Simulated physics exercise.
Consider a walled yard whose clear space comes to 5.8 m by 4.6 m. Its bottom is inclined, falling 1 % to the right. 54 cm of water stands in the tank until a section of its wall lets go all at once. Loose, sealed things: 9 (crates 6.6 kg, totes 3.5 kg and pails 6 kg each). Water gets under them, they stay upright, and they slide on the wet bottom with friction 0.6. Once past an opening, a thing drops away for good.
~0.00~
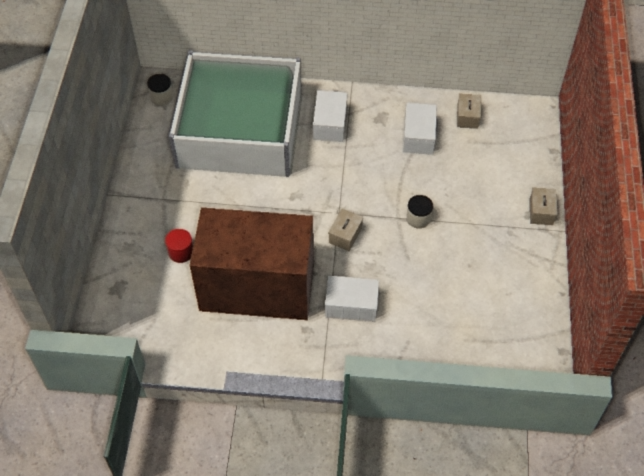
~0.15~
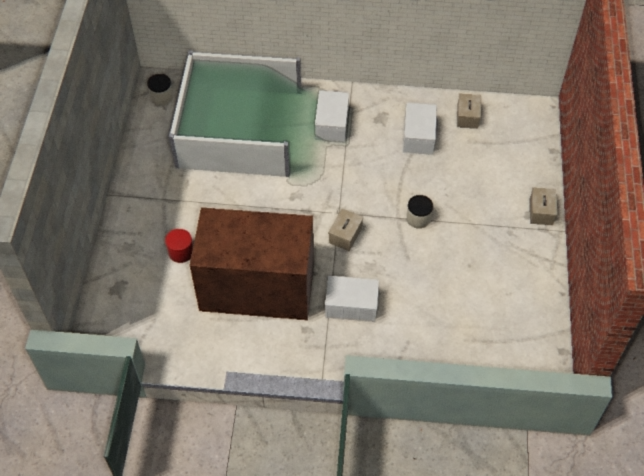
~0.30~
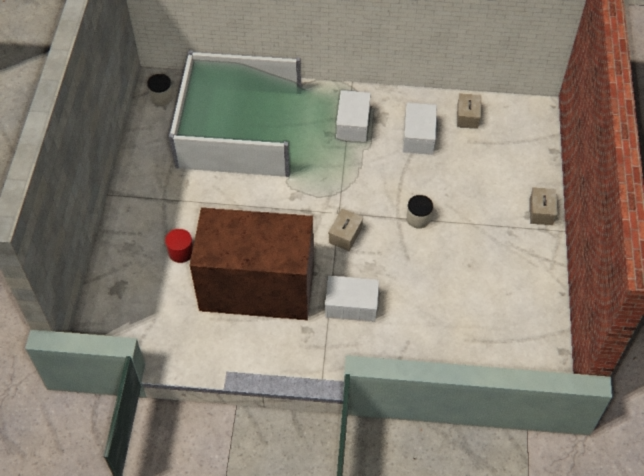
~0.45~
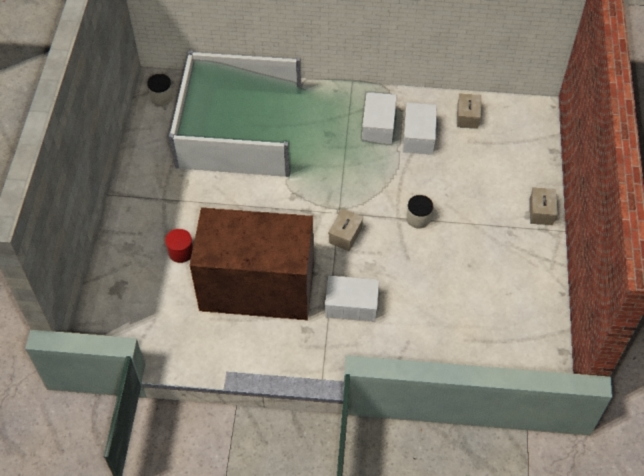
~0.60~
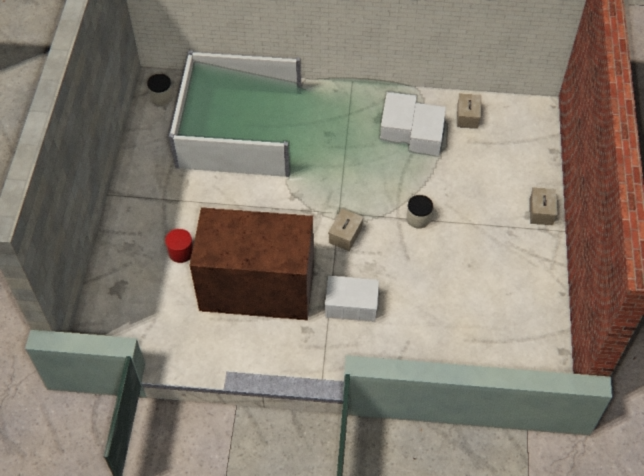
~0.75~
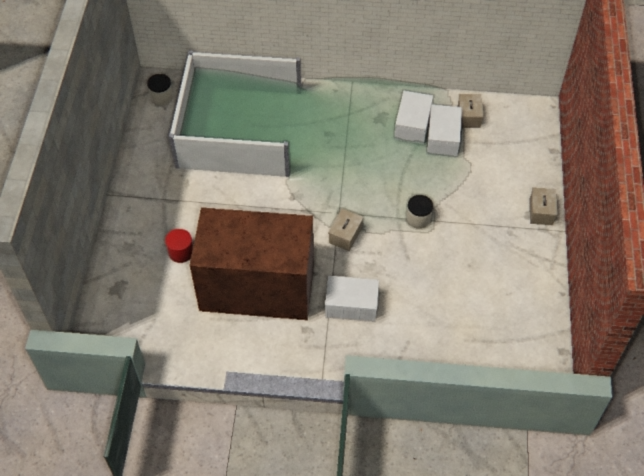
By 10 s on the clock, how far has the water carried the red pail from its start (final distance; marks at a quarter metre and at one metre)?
Almost still.
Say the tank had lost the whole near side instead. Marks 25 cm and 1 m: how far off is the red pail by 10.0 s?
In that case the red pail travels far.
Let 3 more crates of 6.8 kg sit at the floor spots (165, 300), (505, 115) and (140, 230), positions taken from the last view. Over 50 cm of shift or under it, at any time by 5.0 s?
In sequence: Stays within; goes beyond; stays within.
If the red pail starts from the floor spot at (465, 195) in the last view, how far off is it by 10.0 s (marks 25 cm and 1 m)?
From that spot, it is pushed far off.
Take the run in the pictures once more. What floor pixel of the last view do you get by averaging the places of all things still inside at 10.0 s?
At about (339, 252).
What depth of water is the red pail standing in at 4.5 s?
0 cm or so.
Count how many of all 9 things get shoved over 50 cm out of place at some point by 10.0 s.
Result: 7.
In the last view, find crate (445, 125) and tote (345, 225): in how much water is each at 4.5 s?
First about 7 cm, second about 1 cm.
After 2.0 s the red pail is near (178, 239), 0.0 m from its start, aground; 0 of 9 are out; 4 afloat.
After 4.5 s the red pail is near (178, 239), 0.0 m from its start, aground; 0 of 9 are out; 5 afloat.
After 7.0 s the red pail is near (178, 239), 0.0 m from its start, aground; 0 of 9 are out; 7 afloat.
After 10.0 s the red pail is near (178, 239), 0.0 m from its start, aground; 0 of 9 are out; 4 afloat.
